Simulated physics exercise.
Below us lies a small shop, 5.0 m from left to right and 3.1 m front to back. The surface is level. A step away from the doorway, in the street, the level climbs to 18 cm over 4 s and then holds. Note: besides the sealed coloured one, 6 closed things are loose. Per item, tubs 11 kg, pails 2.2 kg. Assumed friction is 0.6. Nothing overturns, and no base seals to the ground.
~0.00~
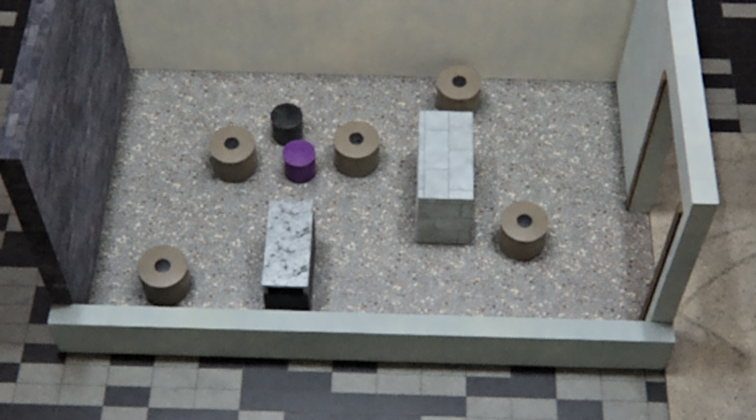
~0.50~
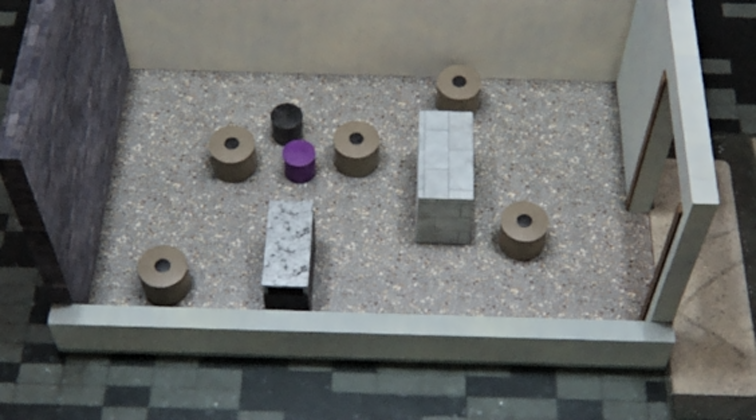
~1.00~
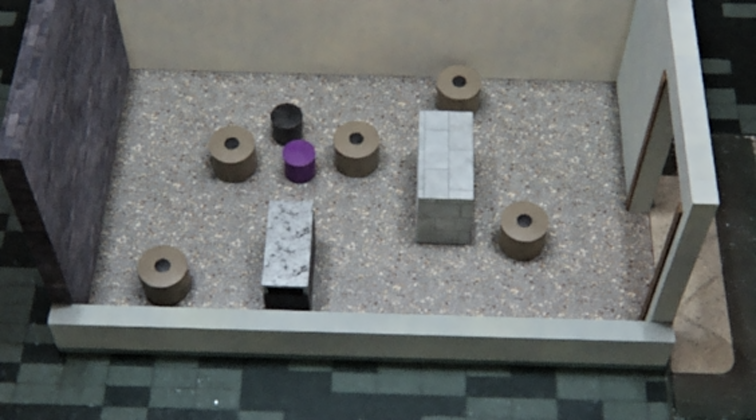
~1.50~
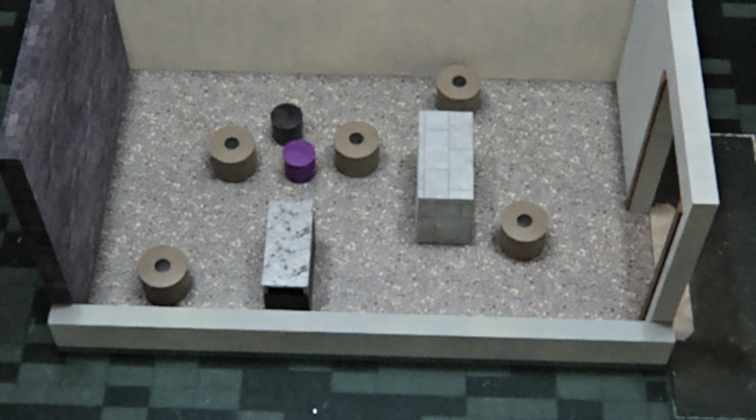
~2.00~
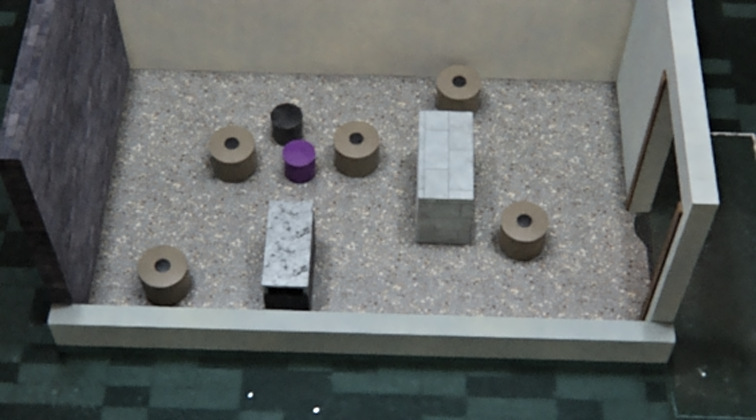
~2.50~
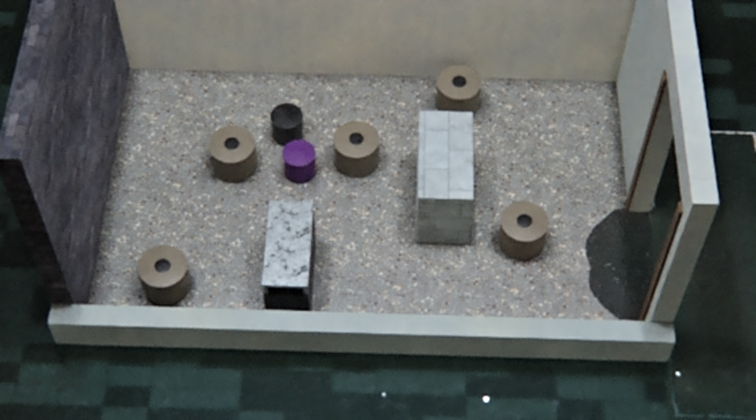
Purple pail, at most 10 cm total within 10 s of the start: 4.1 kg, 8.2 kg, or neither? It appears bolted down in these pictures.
Outcome: Only the large mass serves.
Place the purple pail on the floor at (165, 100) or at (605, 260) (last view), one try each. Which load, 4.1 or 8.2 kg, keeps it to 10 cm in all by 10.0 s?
The first try gives success with heavier only; the second gives failure with both.
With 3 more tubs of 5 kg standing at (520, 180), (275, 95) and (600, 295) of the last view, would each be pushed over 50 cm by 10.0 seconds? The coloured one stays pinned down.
Taking them in order, the first is beyond the line, the second beyond the line and the third beyond the line.
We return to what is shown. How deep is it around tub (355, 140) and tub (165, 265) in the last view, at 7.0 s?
Around 5 cm and 2 cm.
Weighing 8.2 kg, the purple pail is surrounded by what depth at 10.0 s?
Something like 5 centimetres.
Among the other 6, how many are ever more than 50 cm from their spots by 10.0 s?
I make it 3.
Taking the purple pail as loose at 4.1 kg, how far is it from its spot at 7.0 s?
About 5 cm off its spot.
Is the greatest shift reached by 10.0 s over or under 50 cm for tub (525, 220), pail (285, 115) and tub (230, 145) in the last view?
Exceeds it; exceeds it; falls short.
After 3.5 s the purple pail would be 0 cm from its start with 4.1 kg and 0 cm from its start with 8.2 kg; 0 cm of water round it then.
After 4.5 s the purple pail would be 0 cm from its start with 4.1 kg and 0 cm from its start with 8.2 kg; 0 cm of water round it then.
After 7.0 s the purple pail would be 5 cm from its start with 4.1 kg and 0 cm from its start with 8.2 kg; 4 cm of water round it then.
After 10.0 s the purple pail would be 114 cm from its start with 4.1 kg and 0 cm from its start with 8.2 kg; 5 cm of water round it then.
